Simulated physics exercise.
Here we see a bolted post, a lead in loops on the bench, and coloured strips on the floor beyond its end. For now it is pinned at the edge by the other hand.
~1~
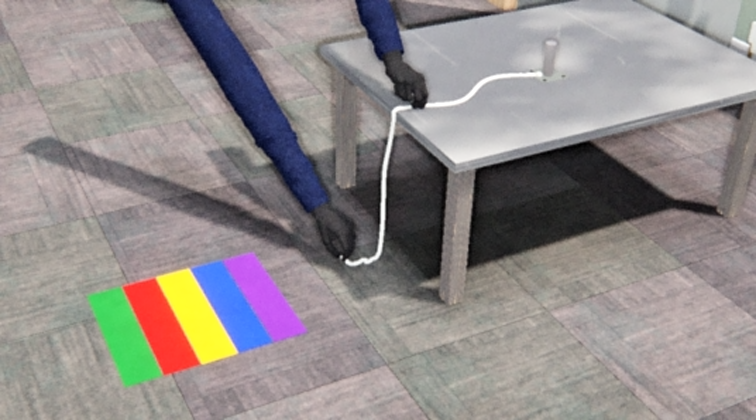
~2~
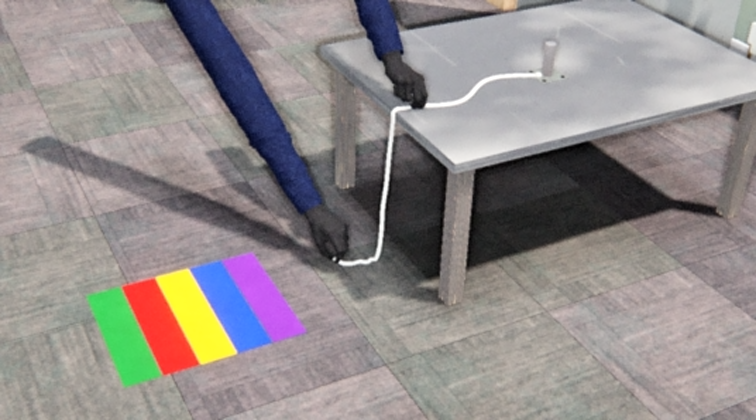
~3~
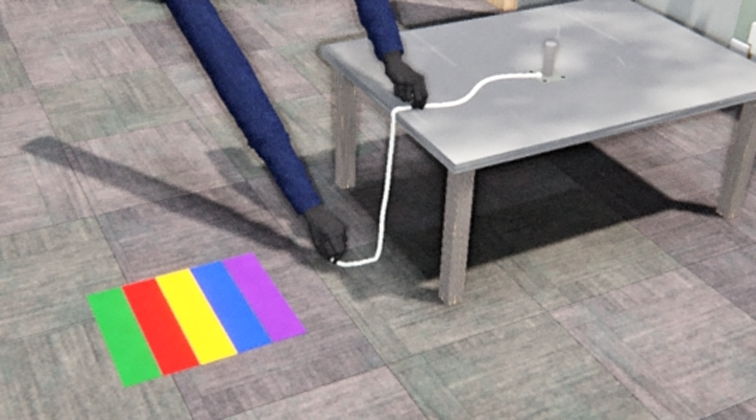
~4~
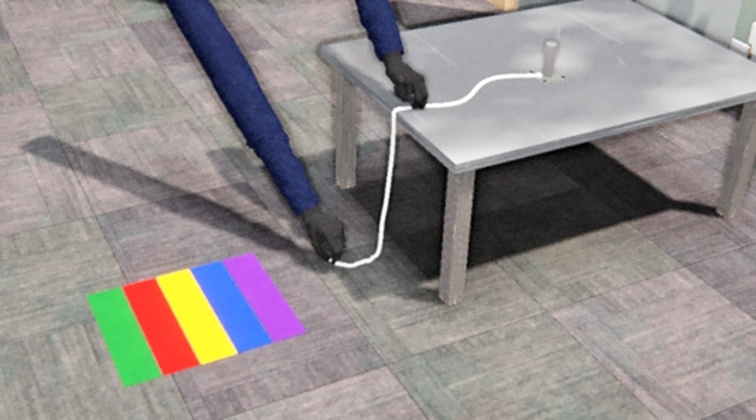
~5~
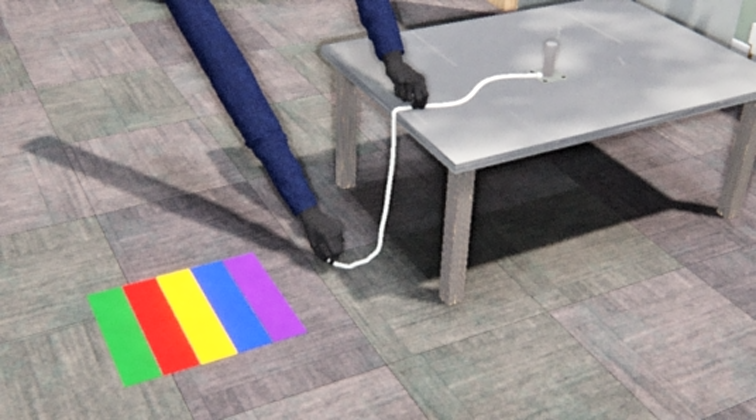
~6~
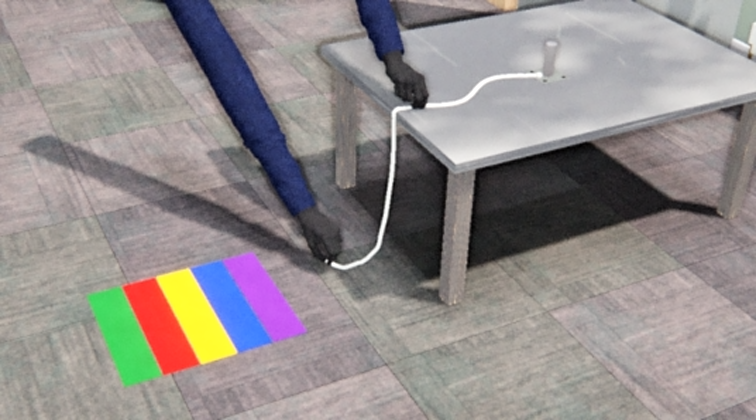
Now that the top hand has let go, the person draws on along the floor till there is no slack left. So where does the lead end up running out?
Over blue.
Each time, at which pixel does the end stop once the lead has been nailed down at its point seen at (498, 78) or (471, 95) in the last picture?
I'd say about (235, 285) for the first and about (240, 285) for the second.
Soon after, end near (288, 272); short of the strips.
After that, end near (249, 282); over purple.
At the stop, end near (227, 288); over blue. It gets as far as the blue strip.
